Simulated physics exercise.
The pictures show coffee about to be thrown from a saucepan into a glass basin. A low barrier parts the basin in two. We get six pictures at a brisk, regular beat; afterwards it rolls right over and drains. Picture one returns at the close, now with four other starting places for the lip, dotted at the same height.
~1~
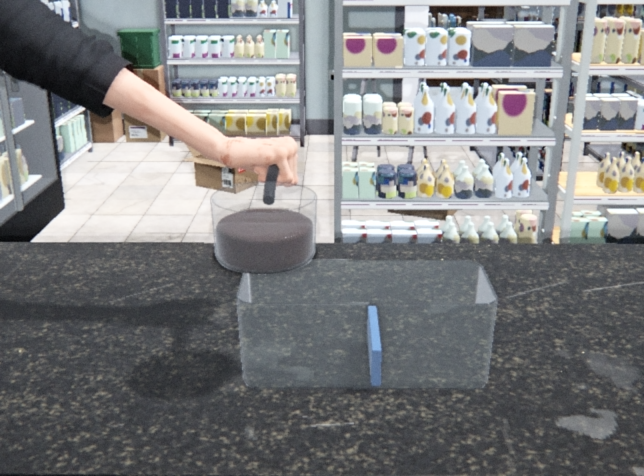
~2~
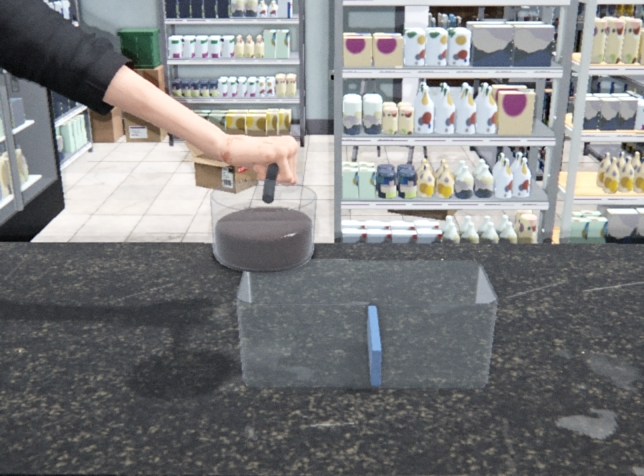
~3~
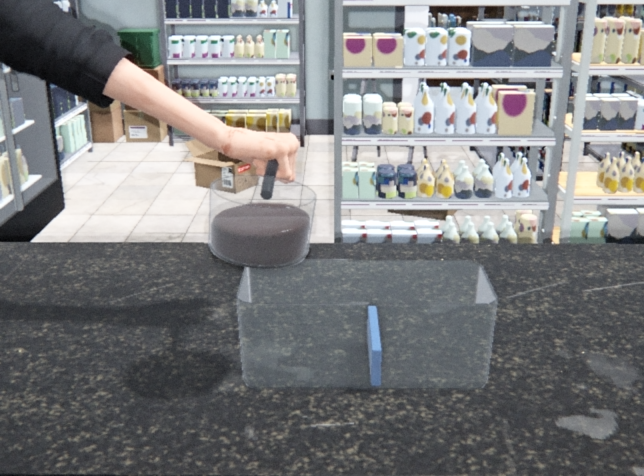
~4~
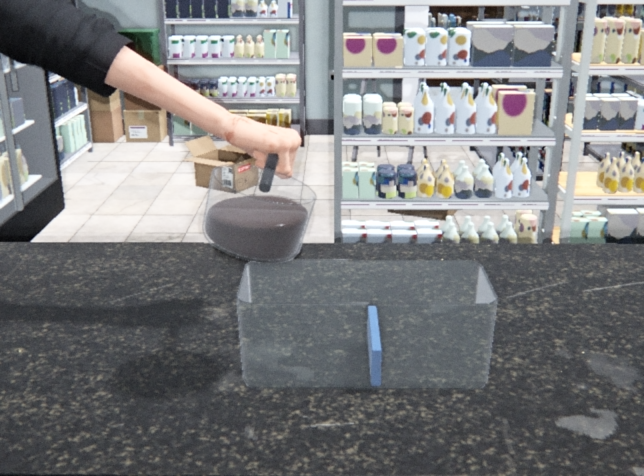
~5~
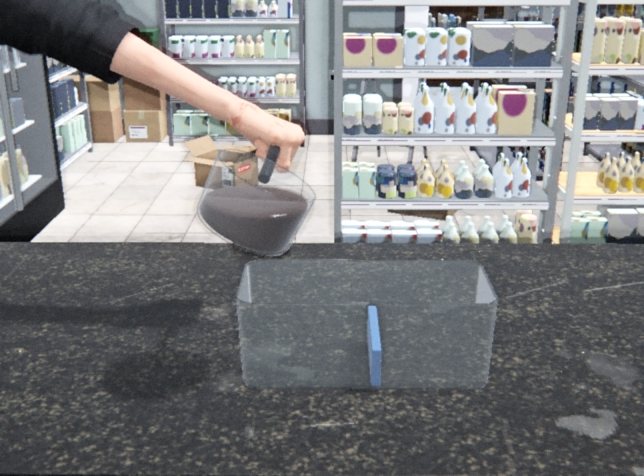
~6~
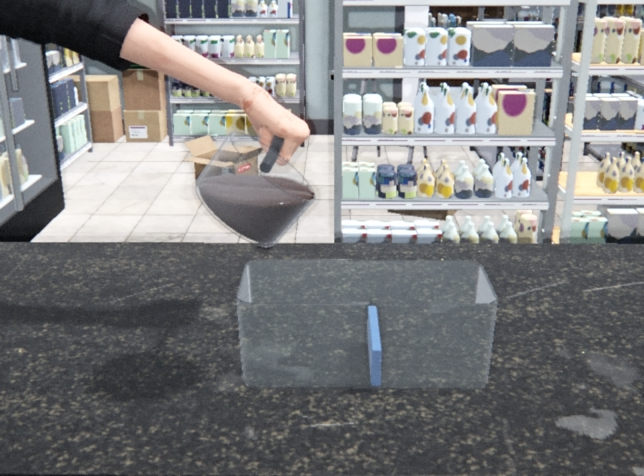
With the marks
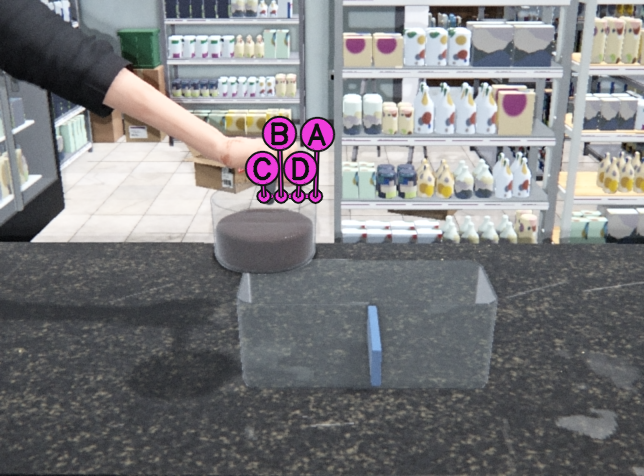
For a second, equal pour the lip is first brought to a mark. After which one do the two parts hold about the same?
Dot D does it best.
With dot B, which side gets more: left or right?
The left one.
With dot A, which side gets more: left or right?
The right one.
In magenta, A at (315, 196); B at (281, 196); C at (263, 196); D at (298, 196).
If A is chosen, about 10 % ends left of the wall and 90 % right of it.
If B is chosen, about 91 % ends left of the wall and 8 % right of it.
If C is chosen, about 96 % ends left of the wall and 3 % right of it.
If D is chosen, about 46 % ends left of the wall and 53 % right of it.
